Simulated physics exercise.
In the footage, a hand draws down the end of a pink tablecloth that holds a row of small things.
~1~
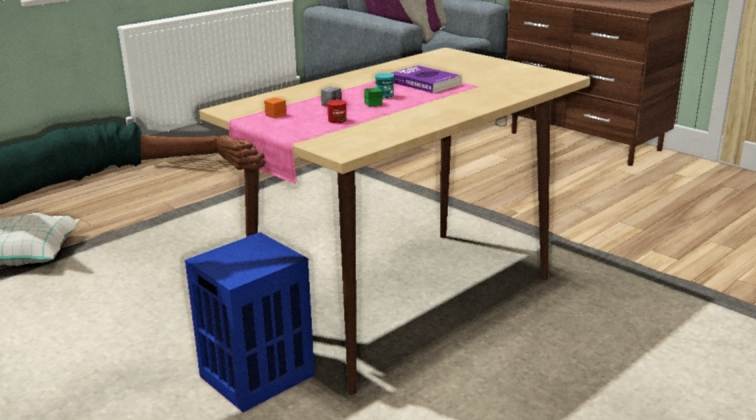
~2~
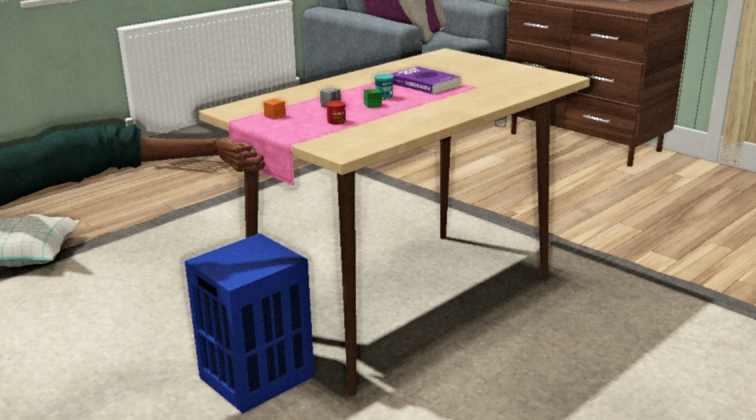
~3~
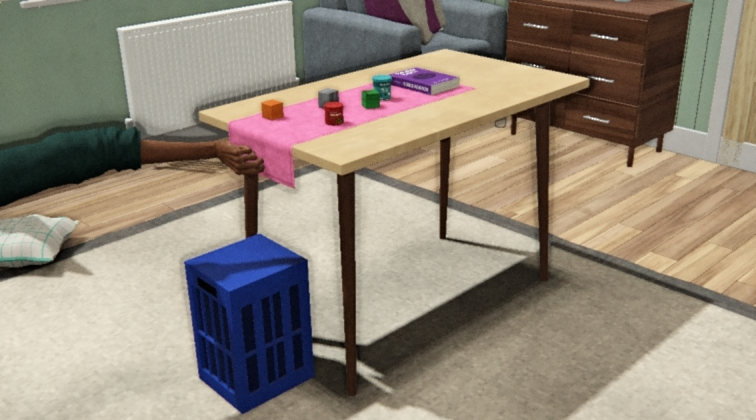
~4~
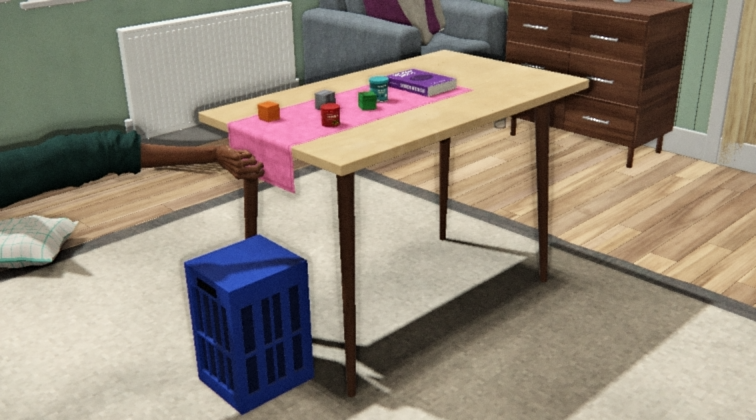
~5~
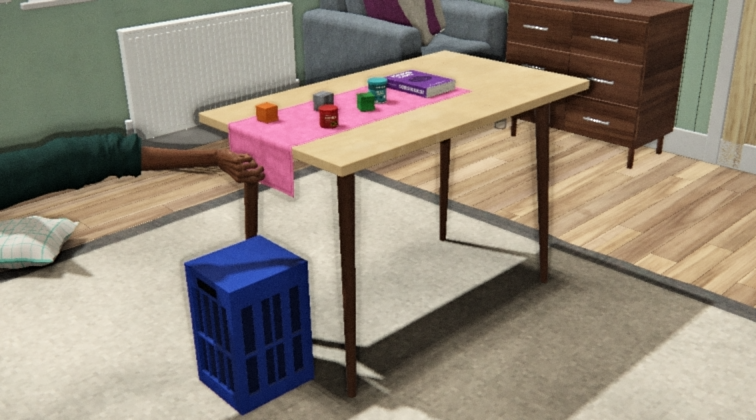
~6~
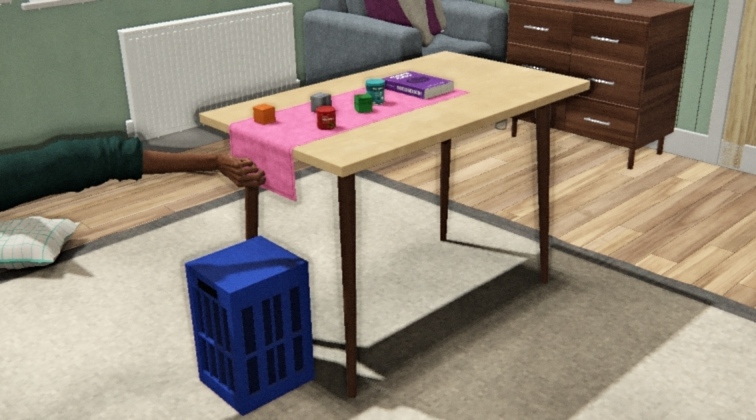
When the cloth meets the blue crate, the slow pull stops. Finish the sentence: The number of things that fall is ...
The number of things that fall is two.
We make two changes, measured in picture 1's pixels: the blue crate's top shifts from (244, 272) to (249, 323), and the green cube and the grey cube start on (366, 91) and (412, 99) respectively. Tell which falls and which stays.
First the green cube: It is still up there. Then the grey cube: It is still up there.
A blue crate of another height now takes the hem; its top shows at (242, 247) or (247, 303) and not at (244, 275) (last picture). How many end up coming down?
Respectively 1 and 3.
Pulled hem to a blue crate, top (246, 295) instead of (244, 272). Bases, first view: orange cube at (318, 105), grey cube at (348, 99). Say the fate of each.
As for the orange cube, it leaves the top; as for the grey cube, it stays in place.
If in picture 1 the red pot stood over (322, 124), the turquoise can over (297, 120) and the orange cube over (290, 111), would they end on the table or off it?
In the end the red pot is no longer on top, the turquoise can is no longer on top, and the orange cube is no longer on top.
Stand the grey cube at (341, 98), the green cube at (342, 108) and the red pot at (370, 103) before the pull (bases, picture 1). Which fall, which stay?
The grey cube would stay in place, the green cube would stay in place, the red pot would stay in place.
Soon after, hem near (265, 226); orange cube gone.
After that, hem on the crate; orange cube and red pot gone.
In the end, hem on the crate; orange cube and red pot gone. The count of fallen things is two.
